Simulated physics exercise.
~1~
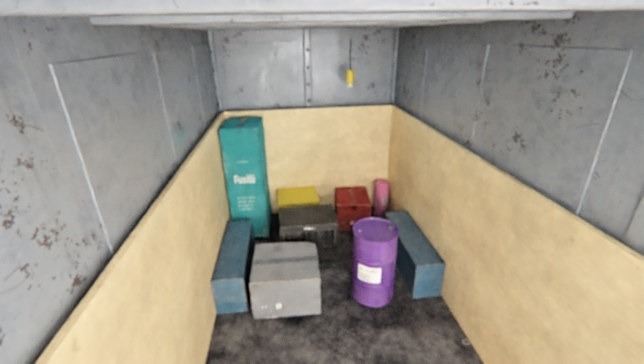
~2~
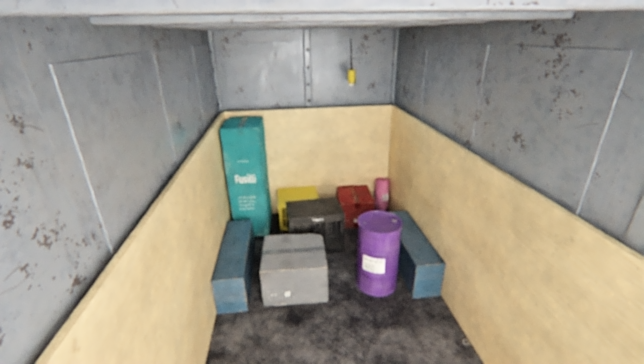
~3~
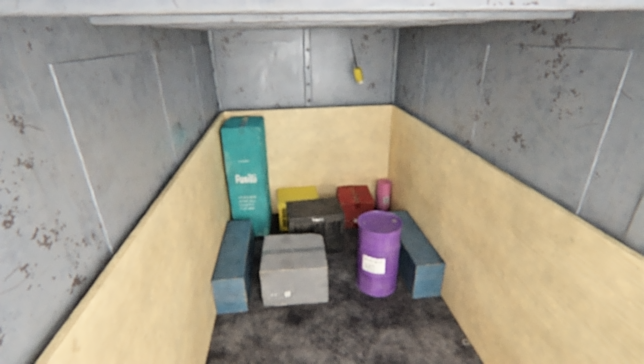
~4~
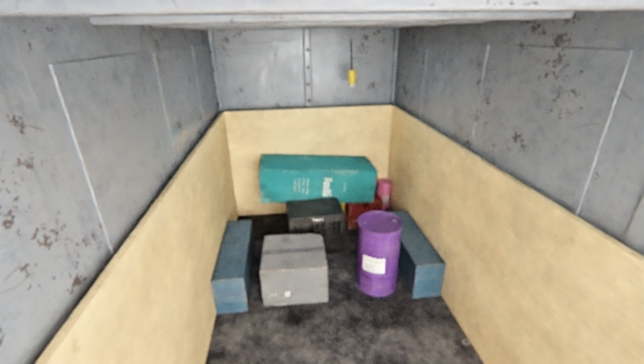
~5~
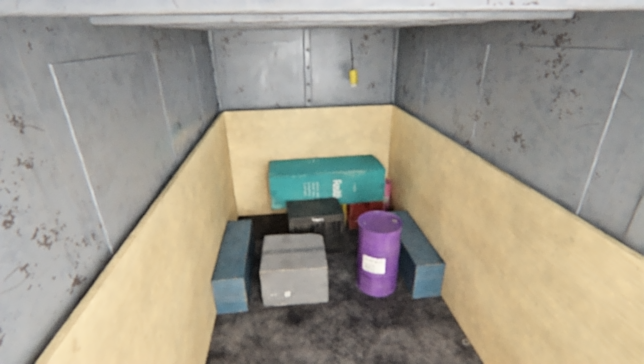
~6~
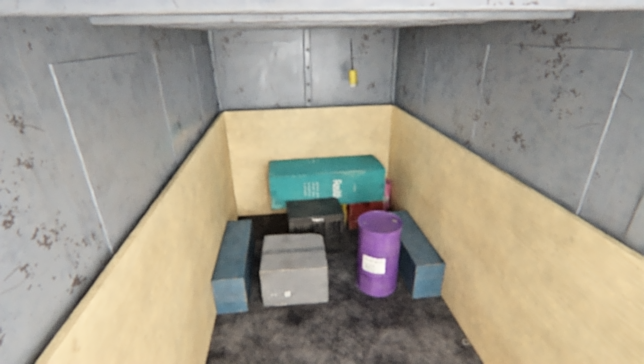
A tall turquoise box topples to the right across the back of a van's load bay.
